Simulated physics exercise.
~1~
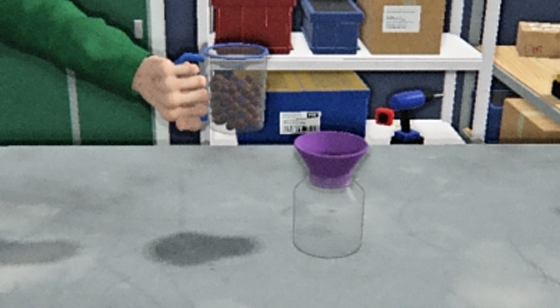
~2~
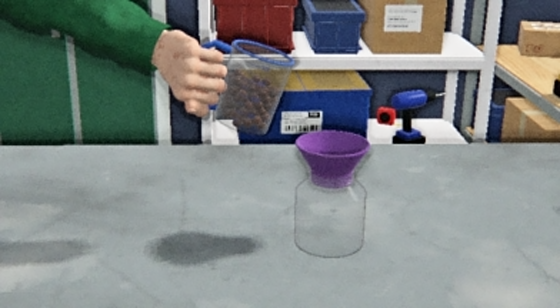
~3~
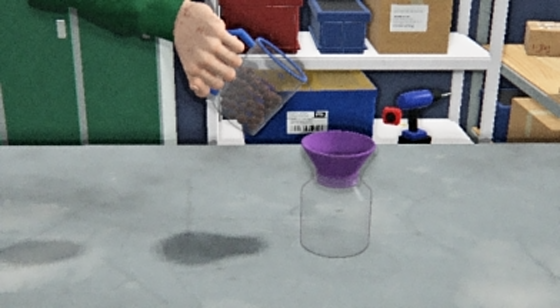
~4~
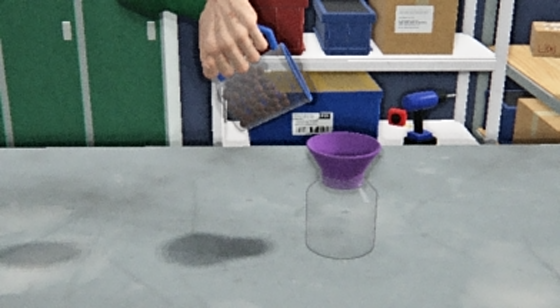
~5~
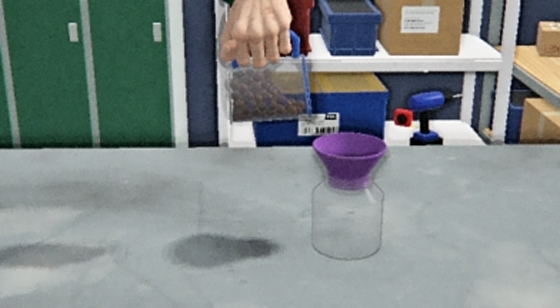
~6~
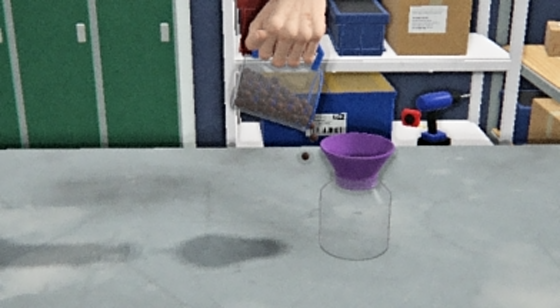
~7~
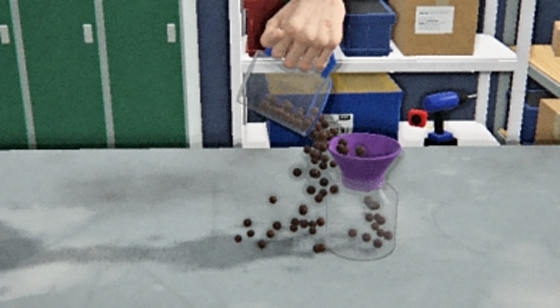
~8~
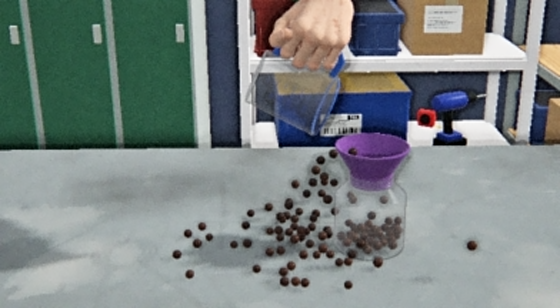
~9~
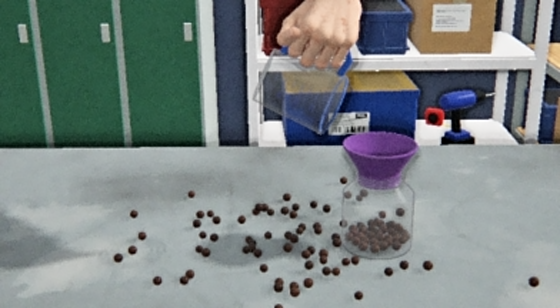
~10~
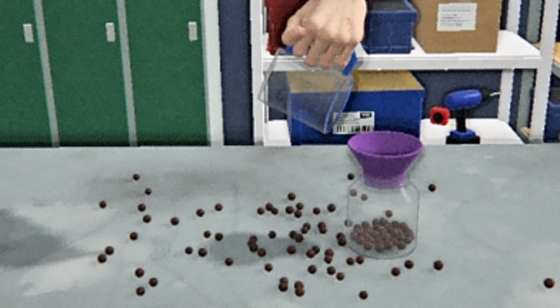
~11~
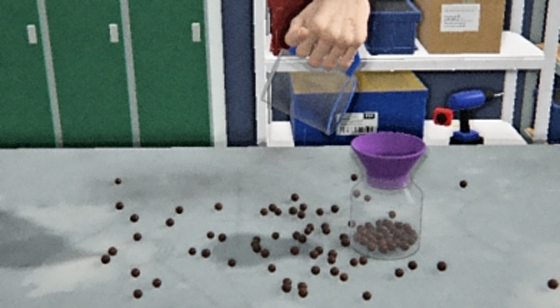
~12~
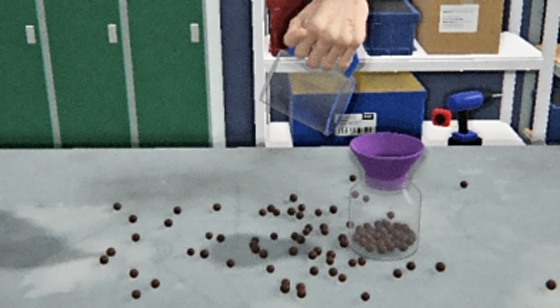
To begin with, a hand holds a clear measuring cup full of small brown balls upright, to the left of a clear jar topped with a purple funnel on a grey surface. The hand moves right and tips the cup steadily onto its side. The first balls slip out short of the funnel, then a rush follows, some dropping through it into the jar and many falling outside. The spilt balls bounce and scatter widely, mostly to the left. Finally, the emptied cup stays tilted, the jar is partly filled, and most balls rest on the surface.
